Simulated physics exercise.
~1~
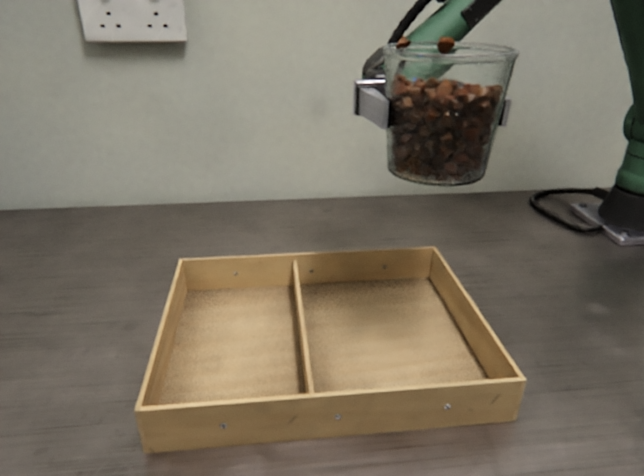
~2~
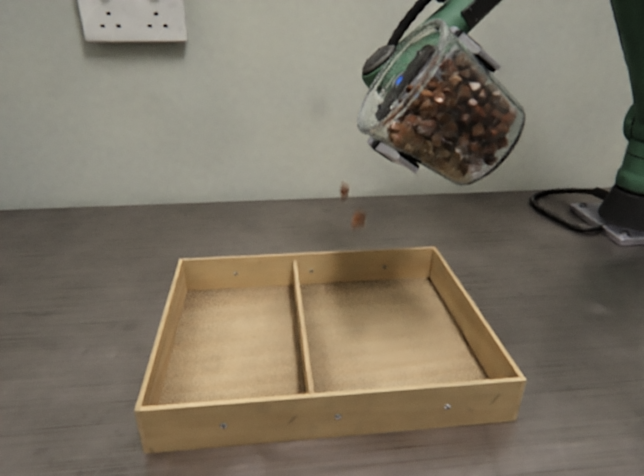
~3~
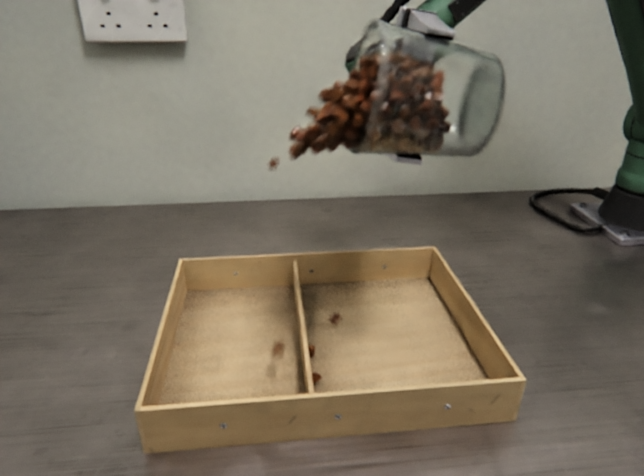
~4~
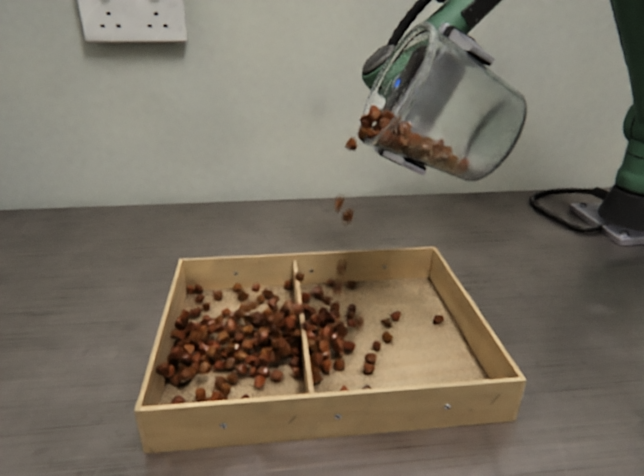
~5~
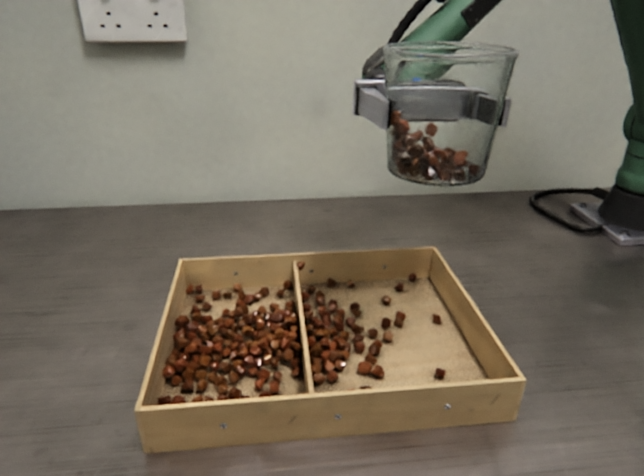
On a dark grey tabletop against a pale wall with a white socket plate, seen from the front and slightly above, a green robot arm holds a clear beaker of reddish-brown pellets. Below it sits a shallow wooden tray split in two by a cross wall. The arm tips the beaker to the left, and a few pellets drop first. It tilts further until the pellets stream out and scatter across both compartments. The beaker then swings back upright with a small share left inside, while most pellets lie in the tray, heaped thickest in the left compartment.
